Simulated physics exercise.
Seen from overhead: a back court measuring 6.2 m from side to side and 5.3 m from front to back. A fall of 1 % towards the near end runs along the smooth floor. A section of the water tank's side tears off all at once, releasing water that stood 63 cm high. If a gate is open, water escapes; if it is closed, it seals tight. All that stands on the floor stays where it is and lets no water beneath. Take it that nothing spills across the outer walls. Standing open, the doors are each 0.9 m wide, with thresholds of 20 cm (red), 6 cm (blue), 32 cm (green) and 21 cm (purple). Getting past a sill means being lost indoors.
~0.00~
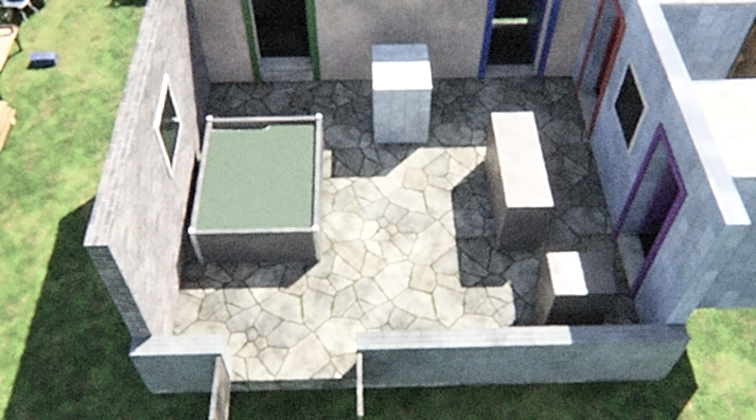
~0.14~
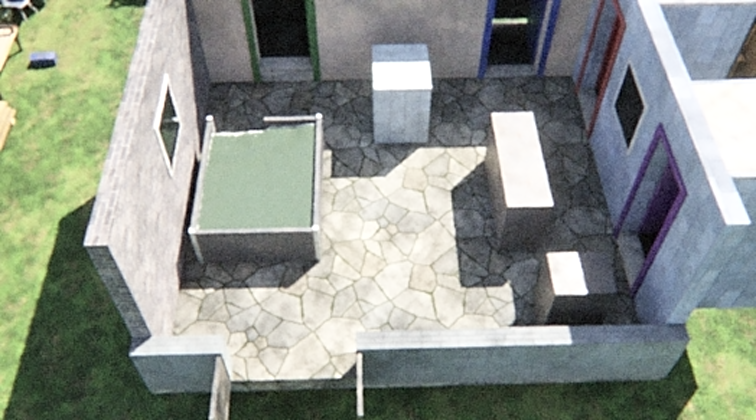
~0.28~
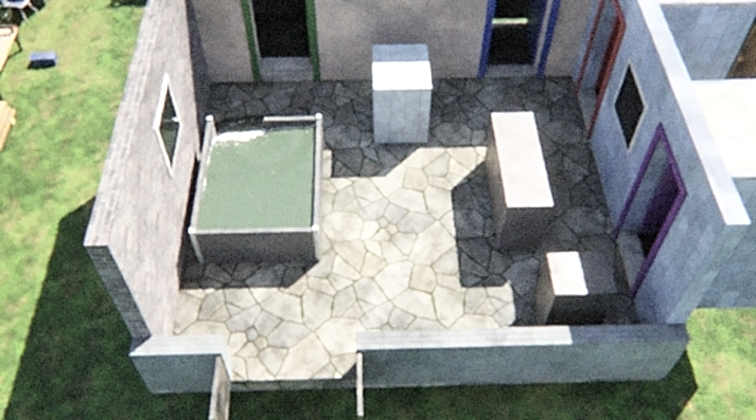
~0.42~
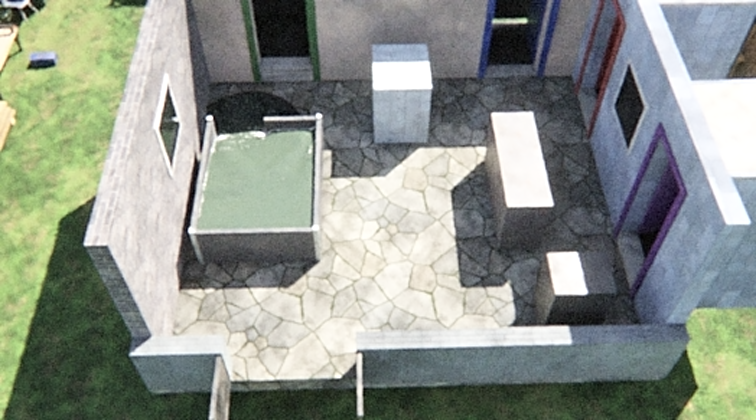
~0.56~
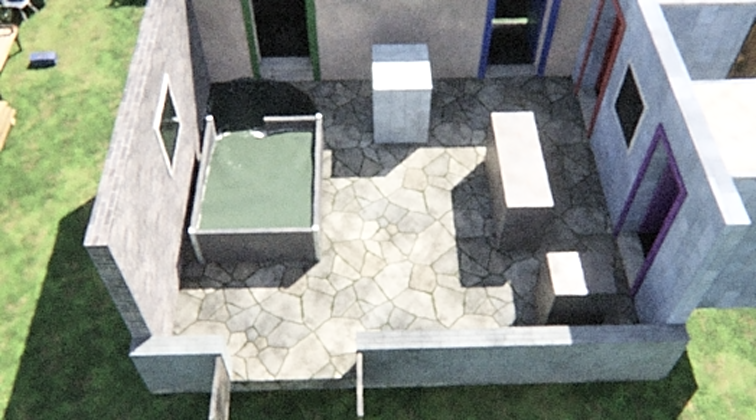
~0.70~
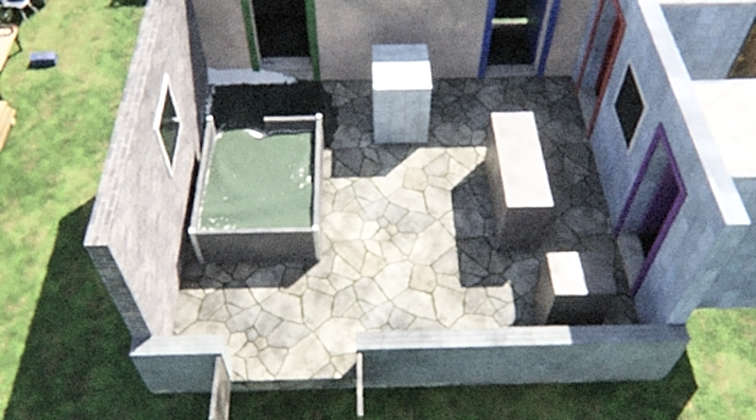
Water pours from the far side of a walled tank and spreads across the stone floor.
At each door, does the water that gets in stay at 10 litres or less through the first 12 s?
In the end the red door lets in less than the cap; the blue door lets in less than the cap; the green door lets in less than the cap; the purple door lets in less than the cap.
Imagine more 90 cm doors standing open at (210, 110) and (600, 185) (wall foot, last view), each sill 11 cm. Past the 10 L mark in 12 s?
The first doorway goes beyond and the second stays inside.
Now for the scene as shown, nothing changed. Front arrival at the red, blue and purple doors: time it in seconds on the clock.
Door times: Red 3.0 s / blue 2.4 s / purple 4.5 s.
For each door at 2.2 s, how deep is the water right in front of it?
Depth readings (cm): Red = 0; blue = 0; green = 28; purple = 0.
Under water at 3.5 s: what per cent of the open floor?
I'd guess around 45 %.
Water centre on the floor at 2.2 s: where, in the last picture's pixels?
Roughly (273, 160) in the last picture.
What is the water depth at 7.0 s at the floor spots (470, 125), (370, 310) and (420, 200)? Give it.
About 1, 3 and 1 cm respectively.
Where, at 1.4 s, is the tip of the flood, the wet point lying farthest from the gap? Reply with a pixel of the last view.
Point: Roughly (390, 81) in the last view.
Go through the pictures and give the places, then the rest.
The first picture shows still water, 63 cm deep, in the water tank at (260, 175).
In the second picture, the front is at a hidden place, 0.5 m from the gap on the water tank's far side; 0.2 m2 of floor is under water; 63 cm left at the back of the water tank.
In the third picture, water pours out on the water tank's far side and has run 0.8 m, to a hidden place; typically 9 cm deep outside, 63 cm at the water tank's back.
In the fourth picture, water pours out on the water tank's far side and has run 1.3 m, to (253, 94); typically 7 cm deep outside, 63 cm at the water tank's back.
In the fifth picture, the front is at (226, 82), 1.7 m from the gap on the water tank's far side; 2.4 m2 of floor is under water; 63 cm left at the back of the water tank.
In the sixth picture, water pours out on the water tank's far side and has run 1.9 m, to (310, 81); typically 7 cm deep outside, 60 cm at the water tank's back.
After 1.4 s water covers 10 % of the floor and is deepest (50 cm) near (222, 85); red door not reached, blue door not reached, green door 29 cm at the sill, 0 L in, purple door not reached.
After 2.2 s water covers 20 % of the floor and is deepest (40 cm) near (233, 84); red door not reached, blue door not reached, green door 28 cm at the sill, 1 L in, purple door not reached.
After 3.5 s water covers 45 % of the floor and is deepest (26 cm) near (206, 123); red door 18 cm at the sill, 0 L in, blue door 7 cm at the sill, 0 L in, green door 20 cm at the sill, 2 L in, purple door not reached.
After 7.0 s water covers 85 % of the floor and is deepest (16 cm) near (584, 354); red door 11 cm at the sill, 1 L in, blue door 3 cm at the sill, 1 L in, green door 11 cm at the sill, 2 L in, purple door 4 cm at the sill, 0 L in.
After 12.0 s water covers 100 % of the floor and is deepest (12 cm) near (324, 226); red door 6 cm at the sill, 1 L in, blue door 3 cm at the sill, 3 L in, green door 6 cm at the sill, 2 L in, purple door 9 cm at the sill, 0 L in.
